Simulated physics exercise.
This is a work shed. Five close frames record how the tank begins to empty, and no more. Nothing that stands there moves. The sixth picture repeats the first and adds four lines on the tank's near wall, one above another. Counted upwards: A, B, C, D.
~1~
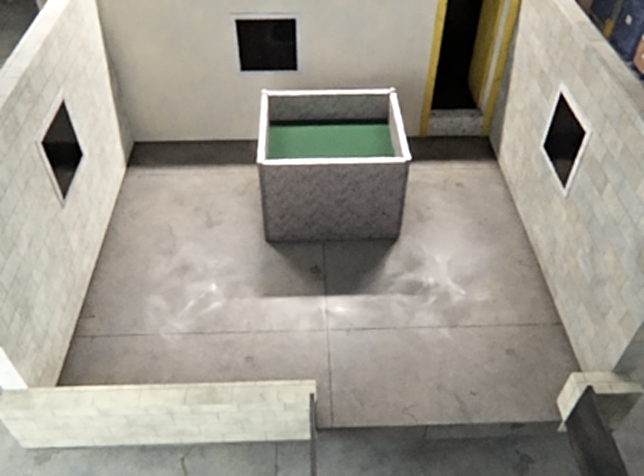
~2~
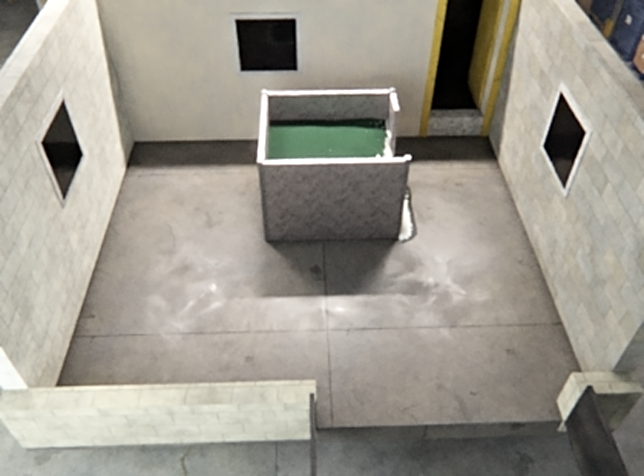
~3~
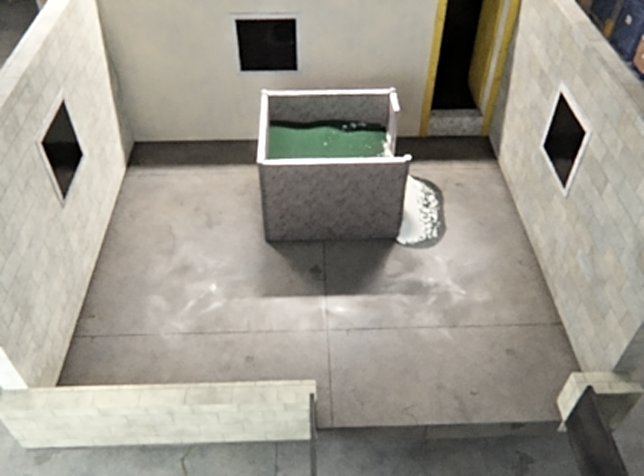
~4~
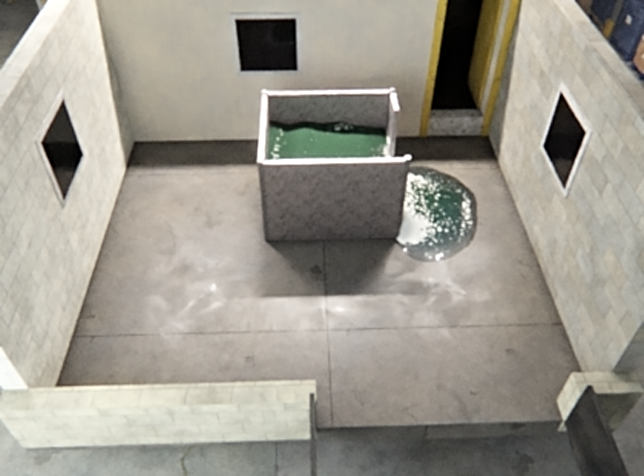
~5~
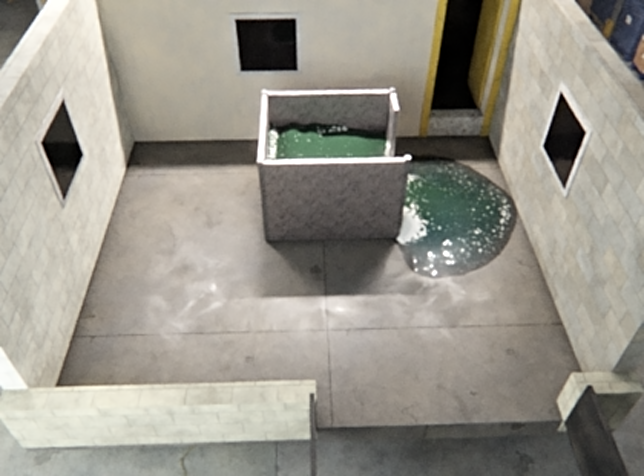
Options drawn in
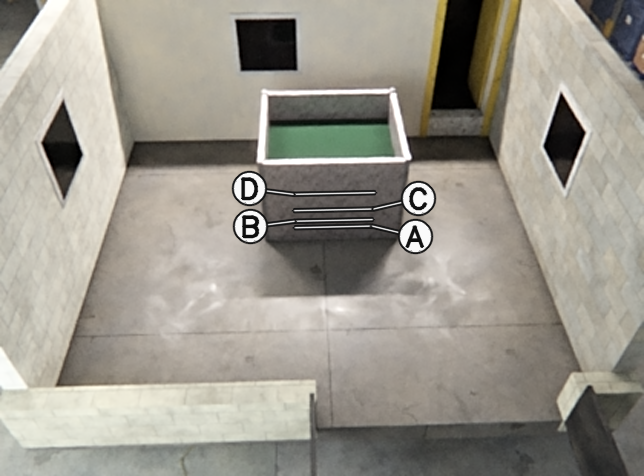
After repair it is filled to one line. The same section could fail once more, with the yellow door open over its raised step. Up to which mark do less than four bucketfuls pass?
Level D.
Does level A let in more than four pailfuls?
No.
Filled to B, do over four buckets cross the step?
No, that is safe.
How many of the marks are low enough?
All four.
On the marked copy, A at (333, 226); B at (333, 220); C at (333, 209); D at (334, 193); from the bottom up A, B, C, D.
Choosing A, nothing gets over.
Choosing B, nothing gets over.
Choosing C, nothing gets over.
Choosing D, a bucket or two gets in.
